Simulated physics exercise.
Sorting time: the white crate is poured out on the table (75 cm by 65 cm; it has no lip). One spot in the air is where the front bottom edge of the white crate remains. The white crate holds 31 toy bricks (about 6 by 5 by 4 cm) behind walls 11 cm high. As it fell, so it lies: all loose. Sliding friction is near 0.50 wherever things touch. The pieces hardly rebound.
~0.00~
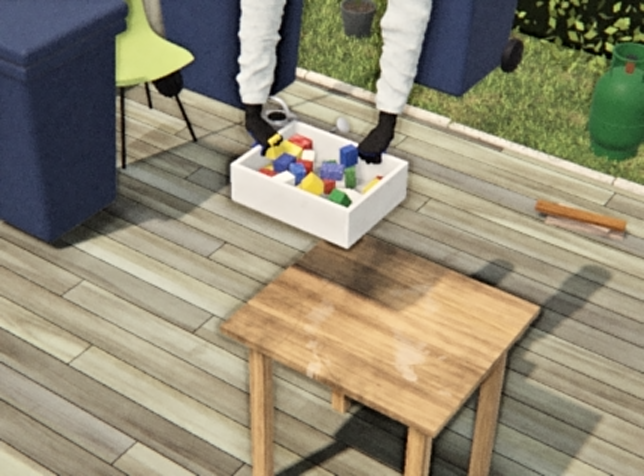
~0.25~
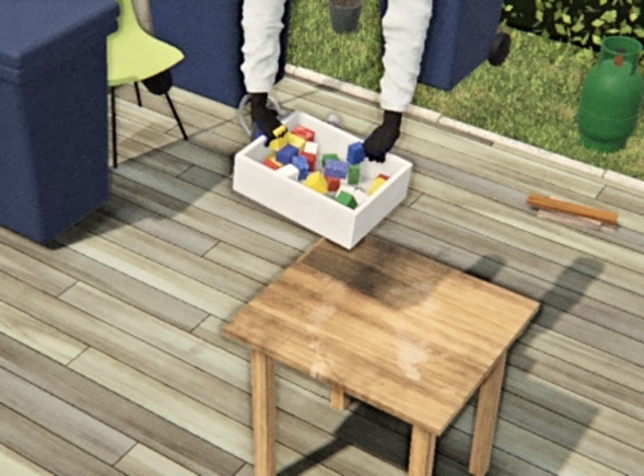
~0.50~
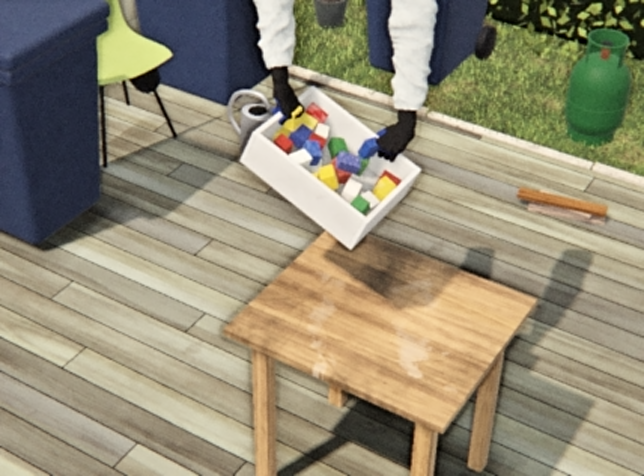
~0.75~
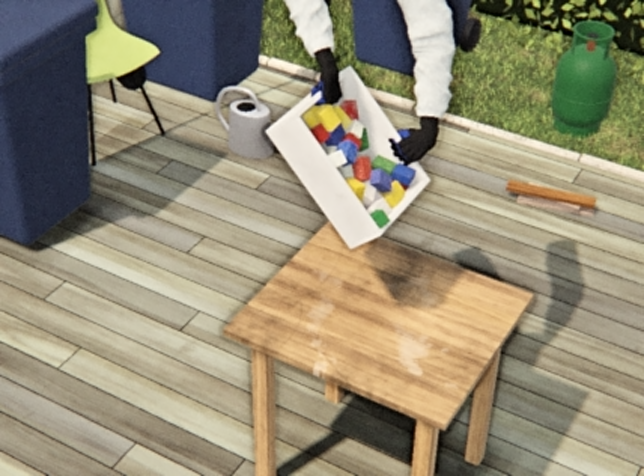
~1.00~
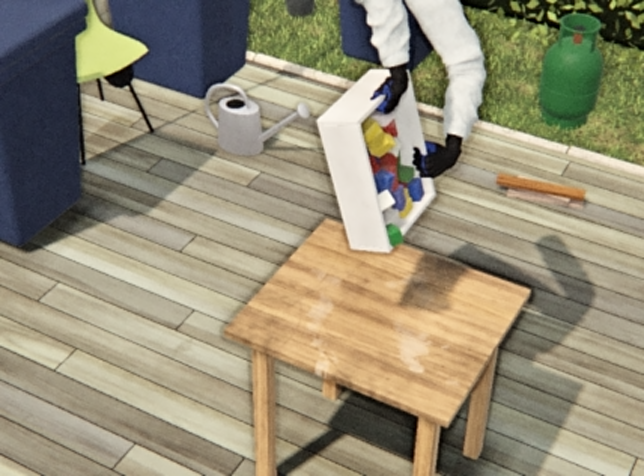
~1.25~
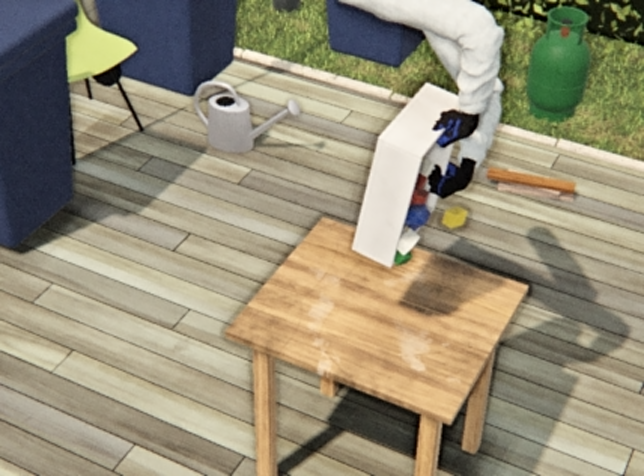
Gloved hands tilting a white crate of colourful toy bricks steeply onto its side above a wooden table on a plank deck.
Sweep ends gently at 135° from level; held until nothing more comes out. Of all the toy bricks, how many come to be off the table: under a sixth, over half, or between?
I'd say a mid-sized share of the load finishes off the table.
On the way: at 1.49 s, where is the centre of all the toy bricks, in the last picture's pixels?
Somewhere around (427, 228) in pixels.
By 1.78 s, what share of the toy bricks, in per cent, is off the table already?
Share at that moment: About 5 %.
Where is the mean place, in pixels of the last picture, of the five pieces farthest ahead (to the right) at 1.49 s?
They'd be centred about (468, 284) in the last picture.
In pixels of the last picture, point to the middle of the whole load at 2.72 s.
The centre sits near (454, 325).
After 1.49 s, tilt 119°; 20 still in the white crate, 6 on the table top and 5 in the air.
After 1.78 s, tilt 134°; 2 still in the white crate, 22 on the table top, 2 over the right end of the table and 5 in the air.
After 2.19 s, tilt 135°; 23 on the table top and 8 over the right end of the table.
Outcome (at 2.72 s), 22 on the table top and 9 over the right end of the table. Asked share, 9 of 31, 29 per cent.
